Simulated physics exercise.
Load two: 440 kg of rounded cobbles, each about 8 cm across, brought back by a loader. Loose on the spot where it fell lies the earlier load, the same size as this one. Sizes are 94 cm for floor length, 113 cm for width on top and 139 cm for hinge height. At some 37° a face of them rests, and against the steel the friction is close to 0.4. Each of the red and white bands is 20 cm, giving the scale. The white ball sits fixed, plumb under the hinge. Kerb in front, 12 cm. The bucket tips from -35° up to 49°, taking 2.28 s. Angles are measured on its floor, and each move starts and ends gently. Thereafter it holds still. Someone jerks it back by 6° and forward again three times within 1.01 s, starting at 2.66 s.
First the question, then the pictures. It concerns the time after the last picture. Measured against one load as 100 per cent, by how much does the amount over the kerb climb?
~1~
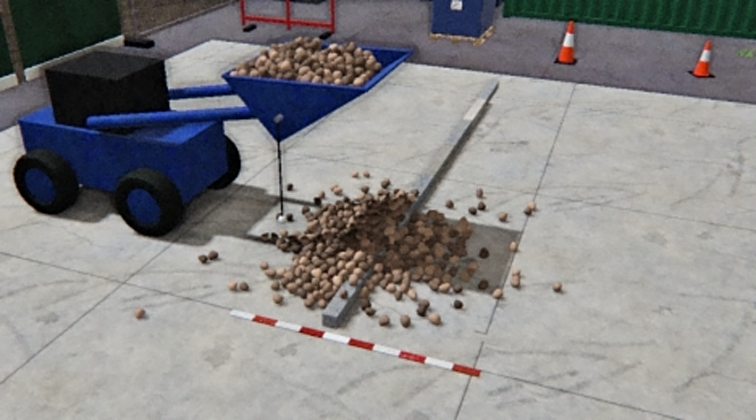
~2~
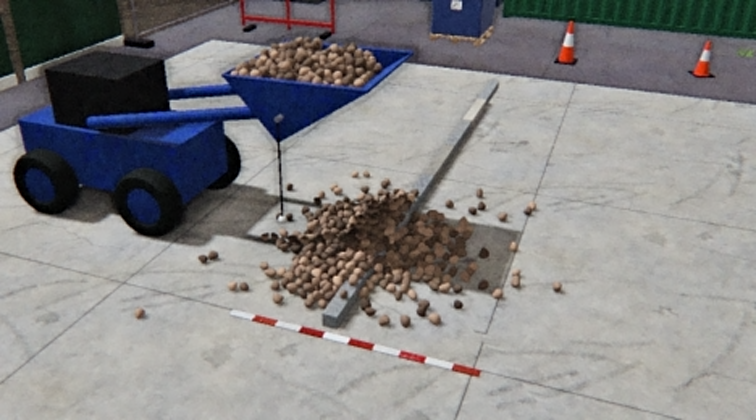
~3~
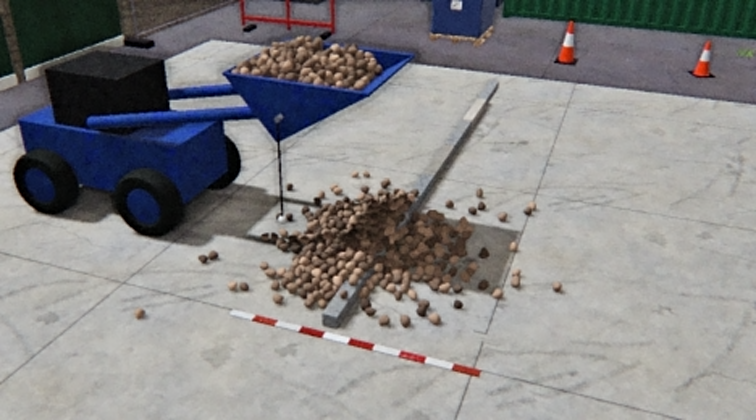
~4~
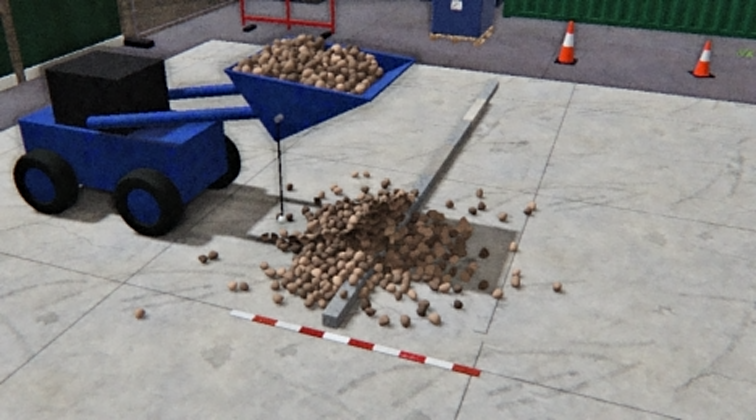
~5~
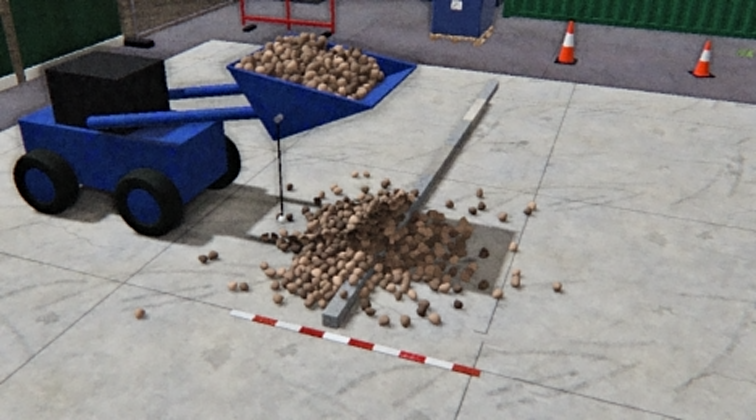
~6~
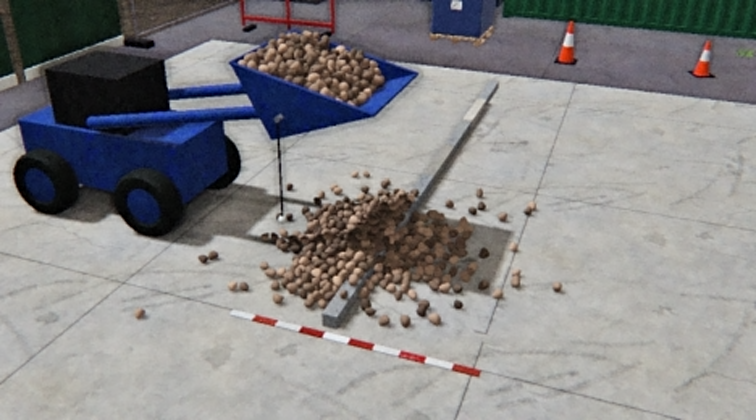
The amount climbs by some 89 per cent of a load.
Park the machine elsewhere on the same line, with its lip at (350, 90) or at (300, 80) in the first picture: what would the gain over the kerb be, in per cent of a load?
About 70 per cent for the first, 10 per cent for the second.
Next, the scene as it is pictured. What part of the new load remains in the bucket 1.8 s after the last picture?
Some 0 %, roughly, is held.
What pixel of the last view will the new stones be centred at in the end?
Near (427, 244).
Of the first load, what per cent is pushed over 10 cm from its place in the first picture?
I'd put it at about 20 per cent.
Then, 1.1 s after the last picture the floor is at 36°; in per cent of one load, 79 in the bucket, 87 on this side of the kerb, 35 over the kerb; the foremost stones are at (519, 258).
Then, 1.8 s after the last picture the floor is at 49°; in per cent of one load, 1 in the bucket, 98 on this side of the kerb, 101 over the kerb; the foremost stones are at (524, 261).
Then, 3.5 s after the last picture the floor is at 49°; in per cent of one load, 0 in the bucket, 85 on this side of the kerb, 115 over the kerb; the foremost stones are at (547, 292).
Then, 6.1 s after the last picture the floor is at 49°; in per cent of one load, 0 in the bucket, 85 on this side of the kerb, 115 over the kerb; the foremost stones are at (547, 292). Net gain over the kerb, 89.
